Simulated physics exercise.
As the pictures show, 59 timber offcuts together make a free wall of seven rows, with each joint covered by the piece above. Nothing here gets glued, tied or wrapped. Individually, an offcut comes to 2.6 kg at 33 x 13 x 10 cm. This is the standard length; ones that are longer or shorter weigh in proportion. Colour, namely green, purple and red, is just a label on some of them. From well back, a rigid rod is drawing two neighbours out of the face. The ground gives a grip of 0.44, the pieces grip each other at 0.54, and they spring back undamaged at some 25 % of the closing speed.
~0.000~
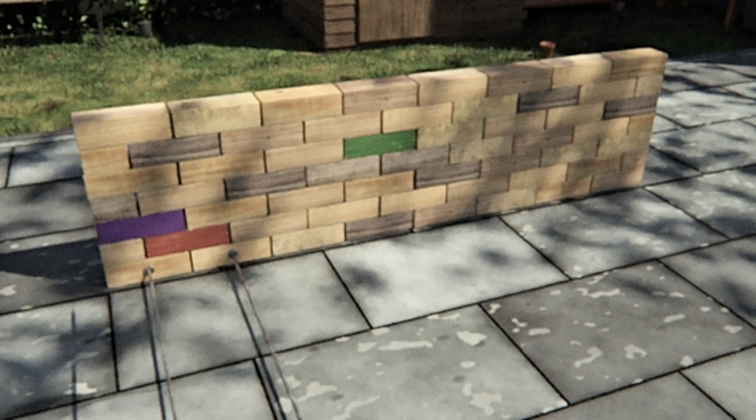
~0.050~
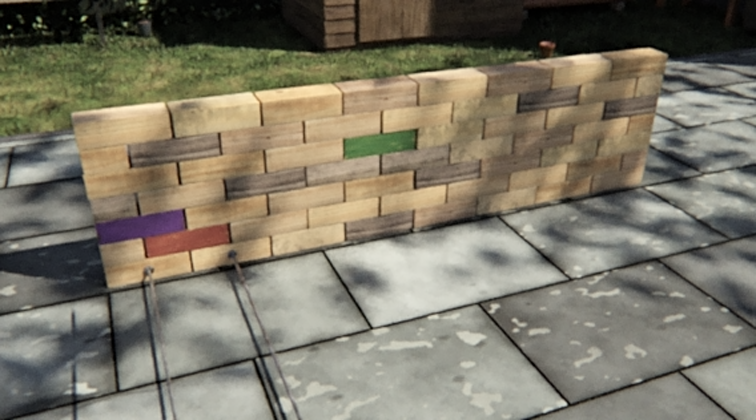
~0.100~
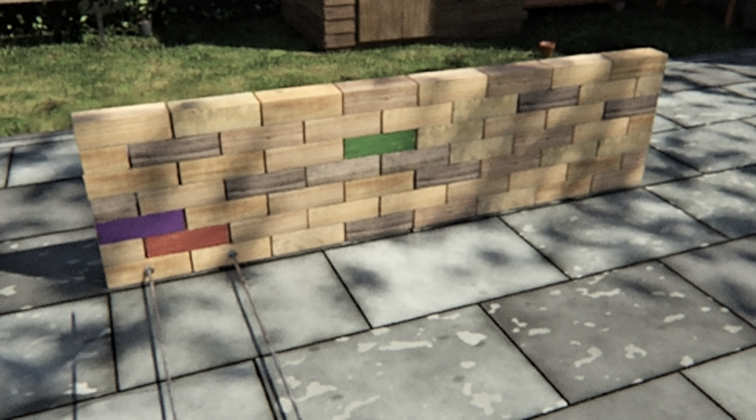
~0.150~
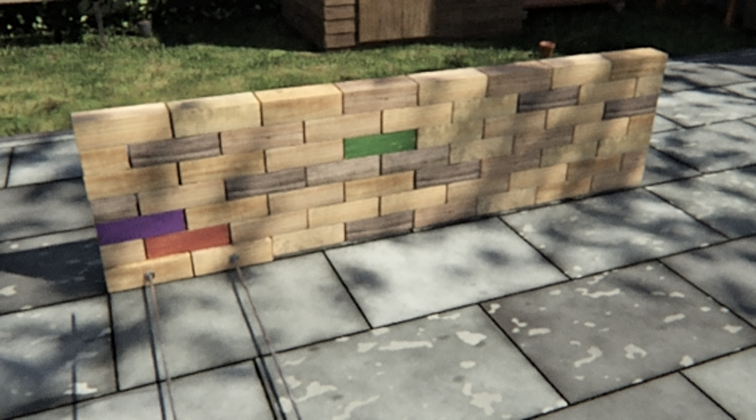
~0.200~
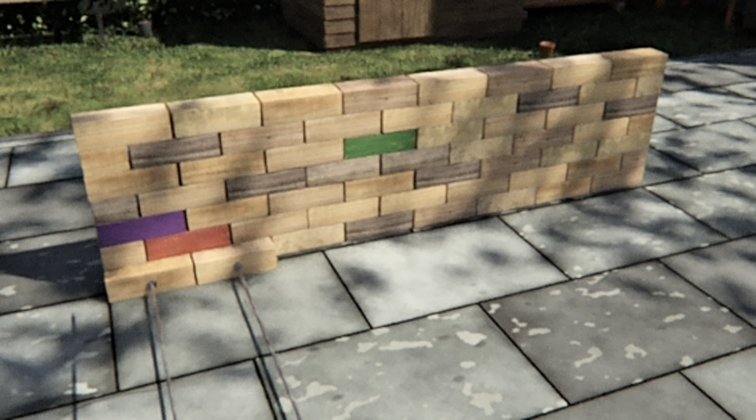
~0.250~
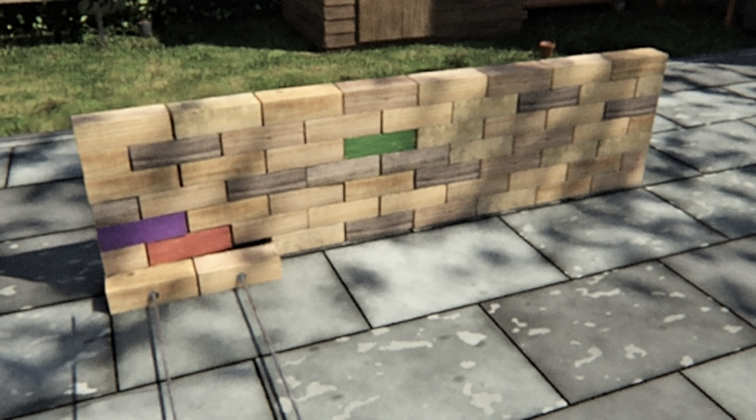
On a paved patio, two rods draw two bottom blocks out of a low wall.
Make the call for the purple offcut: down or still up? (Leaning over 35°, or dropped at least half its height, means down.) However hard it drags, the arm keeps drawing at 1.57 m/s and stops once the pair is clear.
My call: Down.
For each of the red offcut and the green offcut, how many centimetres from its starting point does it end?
The red one ends 15 cm from its start and the green one 0 cm.
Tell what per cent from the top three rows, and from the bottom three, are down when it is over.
Of the top ones 20 percent, of the bottom ones 10 percent.
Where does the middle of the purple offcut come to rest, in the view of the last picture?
About (146, 259) in the last picture.
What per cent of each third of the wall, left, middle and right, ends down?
Left 50 %, middle 0 %, right 0 %.
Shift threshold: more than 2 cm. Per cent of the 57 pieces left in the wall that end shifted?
I make it 25 per cent.
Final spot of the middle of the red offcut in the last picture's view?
Near pixel (195, 269).
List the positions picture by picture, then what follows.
In the first picture (pixels give the middle of a visible side), pulled offcut (210, 254) not yet moving; purple offcut (141, 227); green offcut (380, 144); red offcut (188, 241); none of the others has stirred.
In the second picture, pulled offcut (210, 254) not yet moving; purple offcut (141, 227).
In the third picture, pulled offcut (210, 254) 3 mm out; purple offcut (141, 227).
In the fourth picture, pulled offcut (211, 258) 38 mm out; purple offcut (142, 228); one has shifted.
In the fifth picture, pulled offcut (214, 267) 11 cm out; purple offcut (142, 229) 21 mm from its place; red offcut (189, 243) 20 mm from its place; movement in 10 of them.
In the sixth picture, pulled offcut (218, 277) clear of the wall, 19 cm out; purple offcut (144, 232) 8° from how it stood; red offcut (191, 246) 11° from how it stood; green offcut (380, 144); movement in 12 of them.
After 0.38 s, 4 of the 57 other offcuts down; purple offcut 23° from how it stood, 8 cm lower; red offcut 12° from how it stood, 9 cm lower.
After 0.82 s, 7 of the 57 other offcuts down; purple offcut 23° from how it stood, 9 cm lower.
After 1.66 s, 8 of the 57 other offcuts down; purple offcut 10 cm lower.
In the end (2.7 s), 9 of the 57 other offcuts down; purple offcut 10 cm lower; green offcut unmoved; red offcut 10 cm lower. From the last view, middles, purple offcut near (146, 259), green offcut near (374, 139).
